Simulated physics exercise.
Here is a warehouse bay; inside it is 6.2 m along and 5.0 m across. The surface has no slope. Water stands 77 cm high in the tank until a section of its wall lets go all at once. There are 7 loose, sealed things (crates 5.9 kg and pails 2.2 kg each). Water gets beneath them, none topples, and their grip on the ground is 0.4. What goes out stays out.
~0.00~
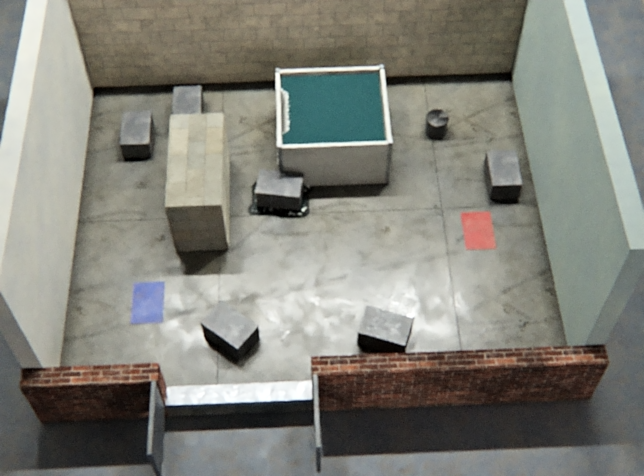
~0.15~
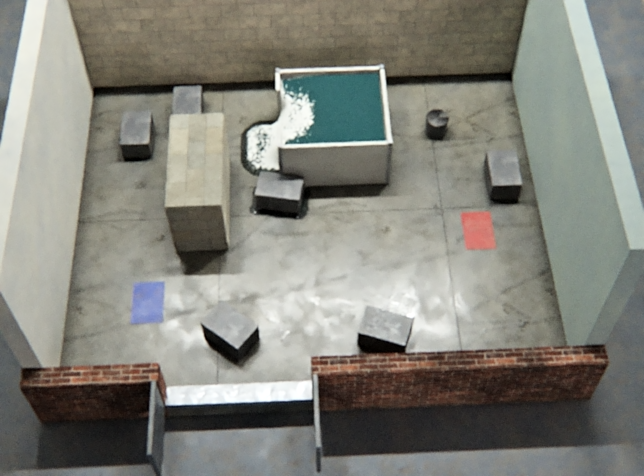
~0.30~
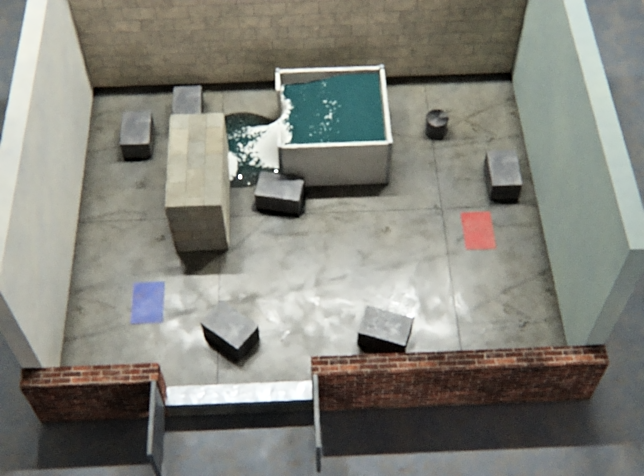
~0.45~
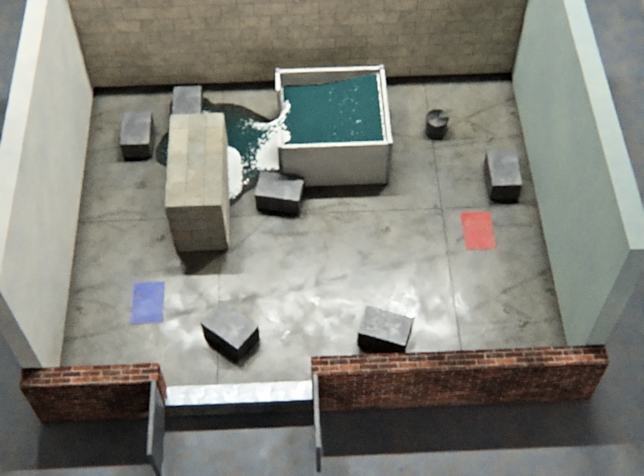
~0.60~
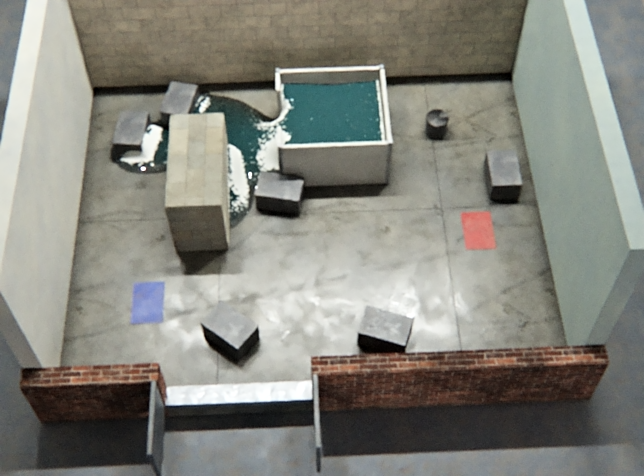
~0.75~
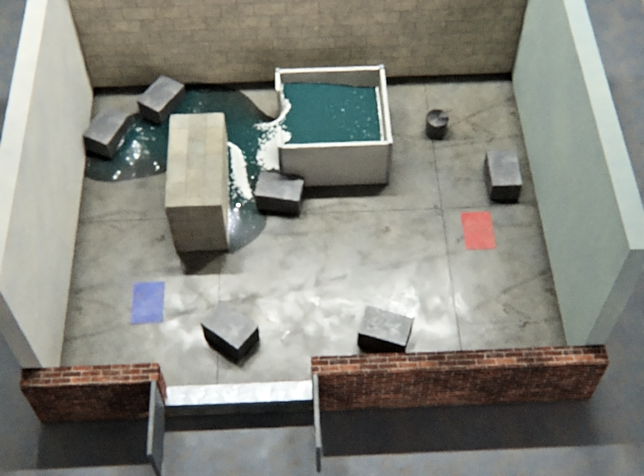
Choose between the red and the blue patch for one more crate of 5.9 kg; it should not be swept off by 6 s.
The red one is safe.
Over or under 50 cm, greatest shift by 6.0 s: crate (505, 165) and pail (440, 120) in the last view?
In that order: Short of it, short of it.
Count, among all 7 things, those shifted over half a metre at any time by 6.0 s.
4 of them.
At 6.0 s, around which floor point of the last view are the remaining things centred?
Around (331, 251).
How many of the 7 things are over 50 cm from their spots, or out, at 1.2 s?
By then 2.
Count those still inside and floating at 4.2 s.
I count 2.
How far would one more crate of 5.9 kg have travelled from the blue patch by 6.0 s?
About 200 cm.
After 1.2 s on red it would be 0 cm off in 0 cm of water; on blue it would be 0 cm off in 0 cm of water.
After 2.7 s on red it would be 0 cm off in 0 cm of water; on blue it would be 3 cm off in 2 cm of water.
After 4.2 s on red it would be 0 cm off in 0 cm of water; on blue it would be 91 cm off in 5 cm of water.
After 6.0 s on red it would be 0 cm off in 0 cm of water; on blue it would be 220 cm off in 6 cm of water.
